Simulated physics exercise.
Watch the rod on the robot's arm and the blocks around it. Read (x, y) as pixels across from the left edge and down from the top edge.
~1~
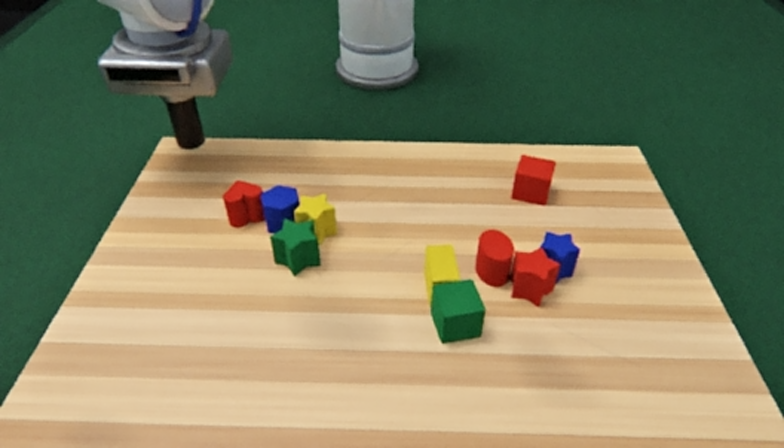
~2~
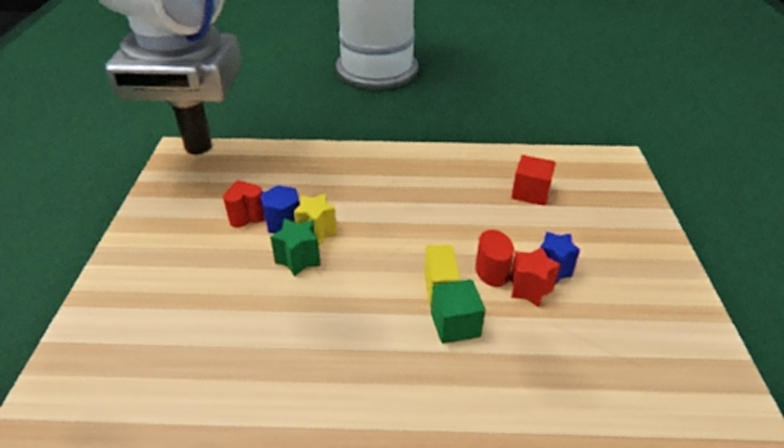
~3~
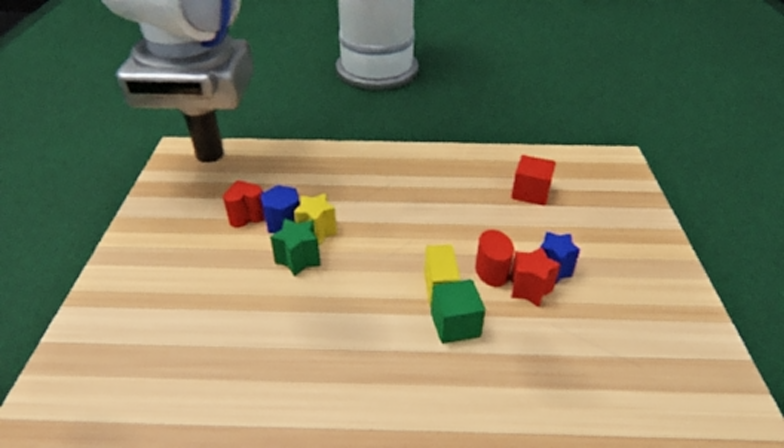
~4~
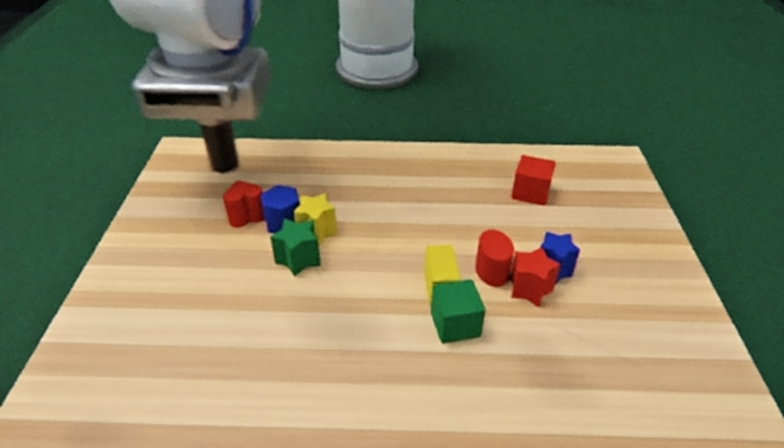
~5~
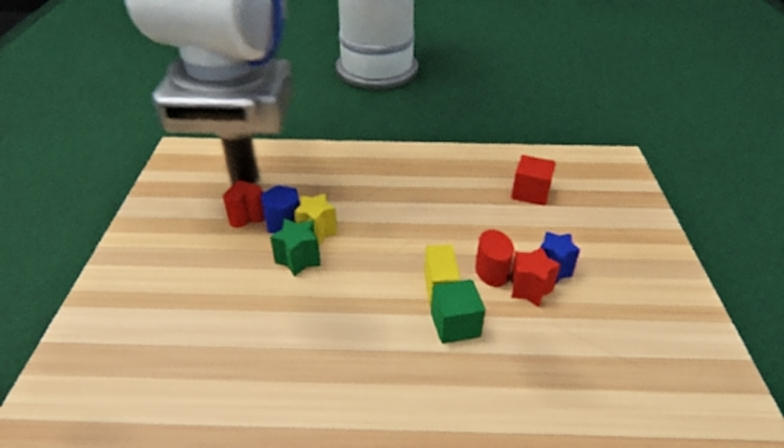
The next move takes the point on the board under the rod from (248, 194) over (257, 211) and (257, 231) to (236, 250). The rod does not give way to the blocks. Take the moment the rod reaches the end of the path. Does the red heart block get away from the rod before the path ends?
That would be a no.
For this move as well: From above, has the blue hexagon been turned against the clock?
Yes
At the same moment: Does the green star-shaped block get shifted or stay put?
It is untouched.
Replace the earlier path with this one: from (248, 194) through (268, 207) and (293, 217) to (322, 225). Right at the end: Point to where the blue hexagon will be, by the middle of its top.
Its top middle: (318, 221).
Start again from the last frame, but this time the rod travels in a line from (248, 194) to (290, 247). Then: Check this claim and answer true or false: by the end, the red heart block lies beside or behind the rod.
True
On the path given first. One third of the way, rod at (254, 197); red heart block at (240, 204).
Two thirds of the way, rod at (253, 216); red heart block at (234, 225), turned 10° clockwise; blue hexagon at (286, 205), turned 40° anticlockwise; yellow star-shaped block at (322, 206).
At the end, rod at (232, 234); red heart block at (220, 245), turned 20° anticlockwise; blue hexagon at (285, 205), turned 40° anticlockwise; green star-shaped block not moved; yellow star-shaped block at (321, 206).
